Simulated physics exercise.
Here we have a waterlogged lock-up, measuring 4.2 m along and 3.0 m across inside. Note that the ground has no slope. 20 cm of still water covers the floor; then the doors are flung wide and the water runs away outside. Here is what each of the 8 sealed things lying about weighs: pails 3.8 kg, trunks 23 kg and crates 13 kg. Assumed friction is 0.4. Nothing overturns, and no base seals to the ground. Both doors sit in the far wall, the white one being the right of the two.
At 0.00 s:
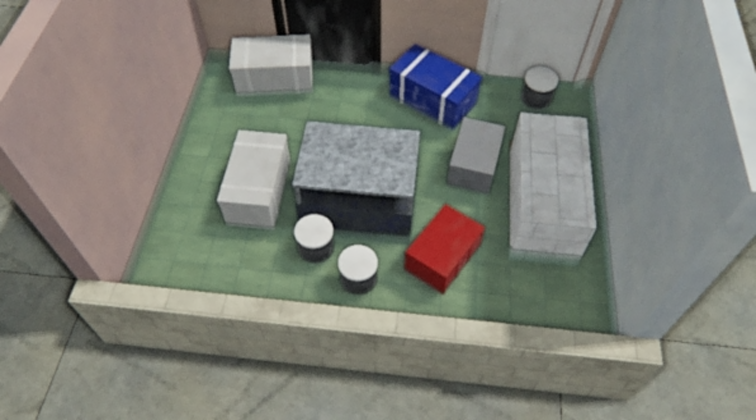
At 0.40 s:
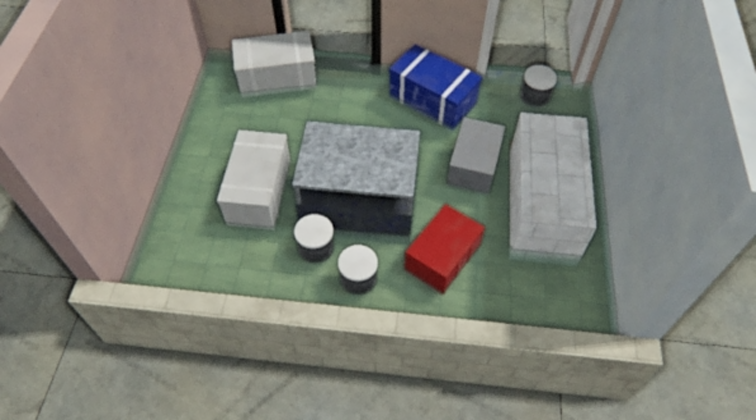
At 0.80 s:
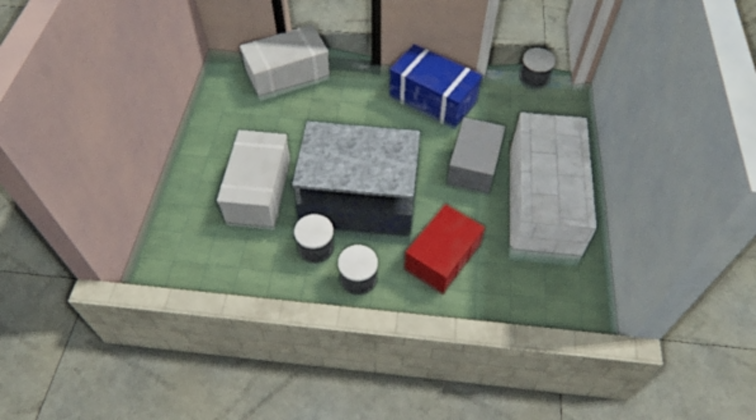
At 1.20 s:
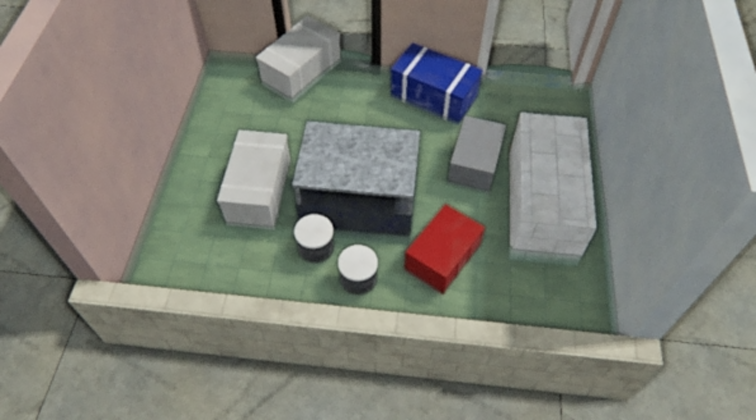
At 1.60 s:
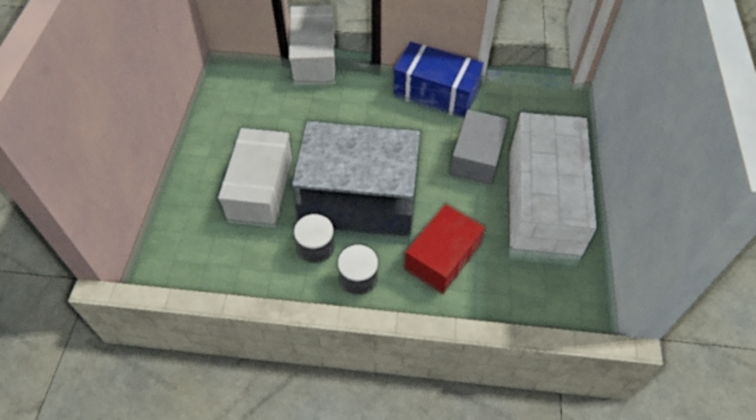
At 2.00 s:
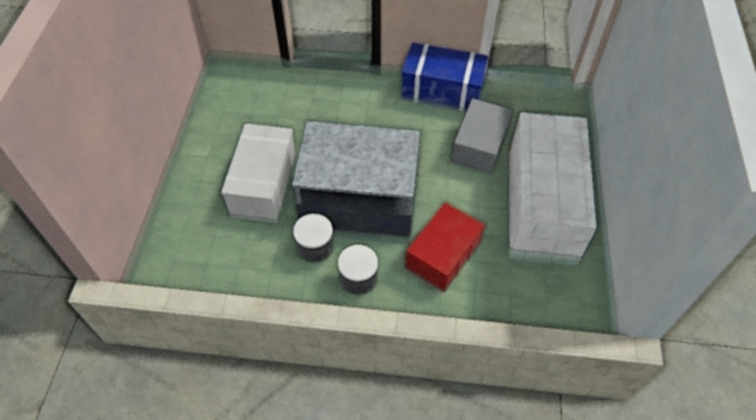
A flooded room's two far doors open, and a small drum, then a pale box, drift out.
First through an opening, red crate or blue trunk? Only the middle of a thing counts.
The blue one gets out first.
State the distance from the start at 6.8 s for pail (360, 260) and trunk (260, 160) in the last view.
20 cm; 150 cm.
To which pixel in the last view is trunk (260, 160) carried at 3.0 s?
Position: About (269, 137).
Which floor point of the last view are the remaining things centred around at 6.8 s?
Centred roughly on (403, 168).
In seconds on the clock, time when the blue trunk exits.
Around 4.5 seconds.
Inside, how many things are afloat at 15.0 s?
Then: 2.
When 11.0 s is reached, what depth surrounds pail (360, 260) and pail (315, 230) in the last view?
Around 8 cm and 8 cm.
After 3.0 s the red crate is near (451, 211), 0.3 m from its start, afloat; the blue trunk is near (471, 65), 0.4 m from its start, afloat; 2 of 8 are out; 6 afloat.
After 6.8 s the red crate is near (458, 125), 1.4 m from its start, afloat; the blue trunk has gone out (at 4.6 s); 3 of 8 are out; 5 afloat.
After 11.0 s the red crate is near (512, 75), 2.2 m from its start, afloat; the blue trunk has gone out (at 4.6 s); 5 of 8 are out; 3 afloat.
After 15.0 s the red crate has gone out (at 12.0 s); the blue trunk has gone out (at 4.6 s); 6 of 8 are out; 2 afloat.
